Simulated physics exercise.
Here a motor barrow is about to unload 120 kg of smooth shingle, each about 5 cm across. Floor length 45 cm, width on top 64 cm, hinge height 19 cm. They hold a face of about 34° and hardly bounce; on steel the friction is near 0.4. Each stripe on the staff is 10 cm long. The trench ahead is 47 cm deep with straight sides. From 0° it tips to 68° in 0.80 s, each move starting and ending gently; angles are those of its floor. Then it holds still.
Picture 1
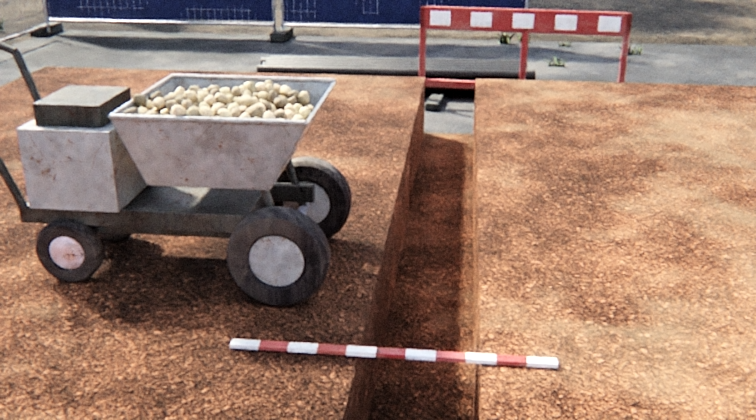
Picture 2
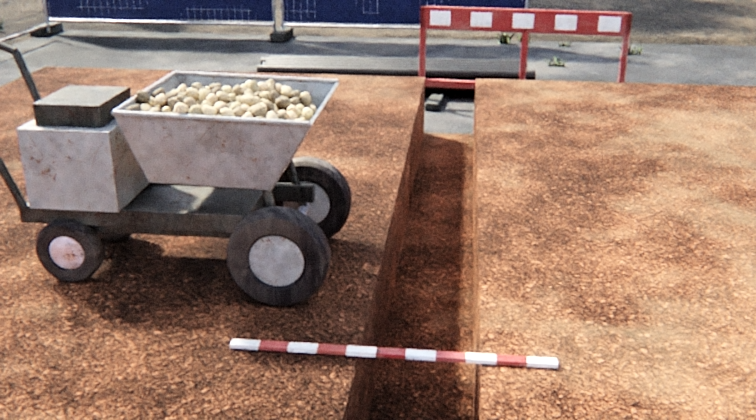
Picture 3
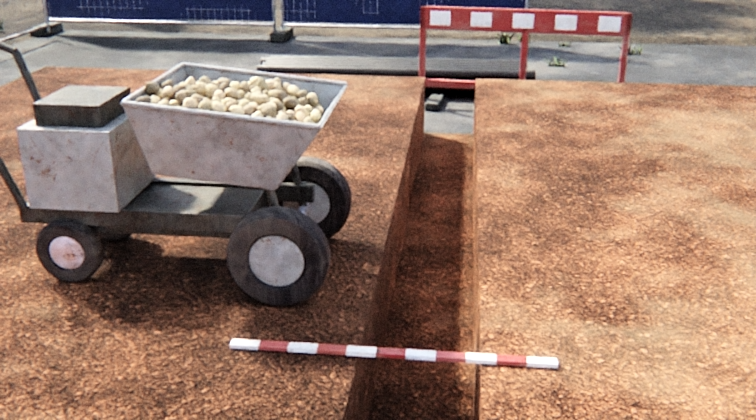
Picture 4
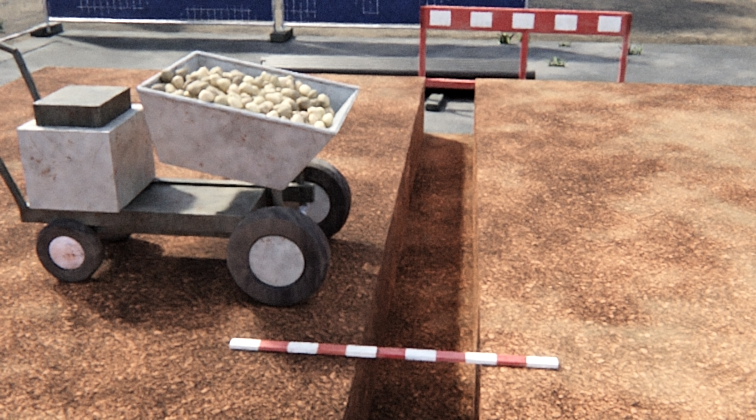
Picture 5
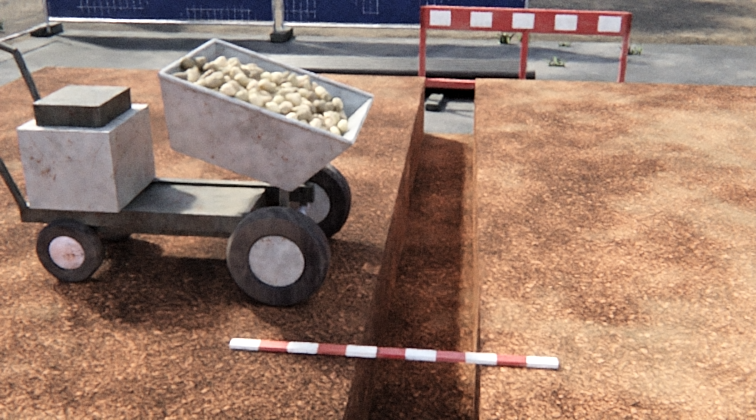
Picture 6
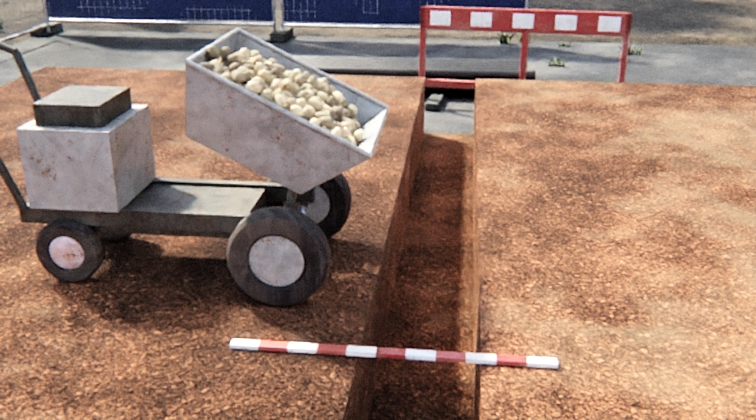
The metal skip on a small motor barrow, heaped with smooth pale stones, slowly tilted up at its left end toward the narrow trench on the right, while the wheels stayed still on the brown ground.
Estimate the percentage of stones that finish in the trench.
Close to 55 in a hundred.
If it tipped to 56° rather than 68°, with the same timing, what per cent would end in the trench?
Then about 30 per cent.
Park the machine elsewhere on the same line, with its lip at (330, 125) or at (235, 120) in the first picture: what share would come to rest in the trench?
About 40 and 95 per cent.
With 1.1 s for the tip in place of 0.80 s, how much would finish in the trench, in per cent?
Then about 60 per cent.
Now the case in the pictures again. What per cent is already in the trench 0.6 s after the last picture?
About 15 per cent by then.
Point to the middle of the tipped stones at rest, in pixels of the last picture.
Near (469, 347).
Then, 0.3 s after the last picture the floor is at 57°, 100 % in the skip; the foremost stones are at (418, 186).
Then, 0.6 s after the last picture the floor is at 68°, 65 % in the skip, 15 % in the trench, 20 % past the trench; the foremost stones are at (540, 290).
Then, 0.9 s after the last picture the floor is at 68°, 31 % in the skip, 24 % in the trench, 45 % past the trench; the foremost stones are at (713, 299).
Then, 2.9 s after the last picture the floor is at 68°, 0 % in the skip, 55 % in the trench, 45 % past the trench; the foremost stones are past the picture's edge.
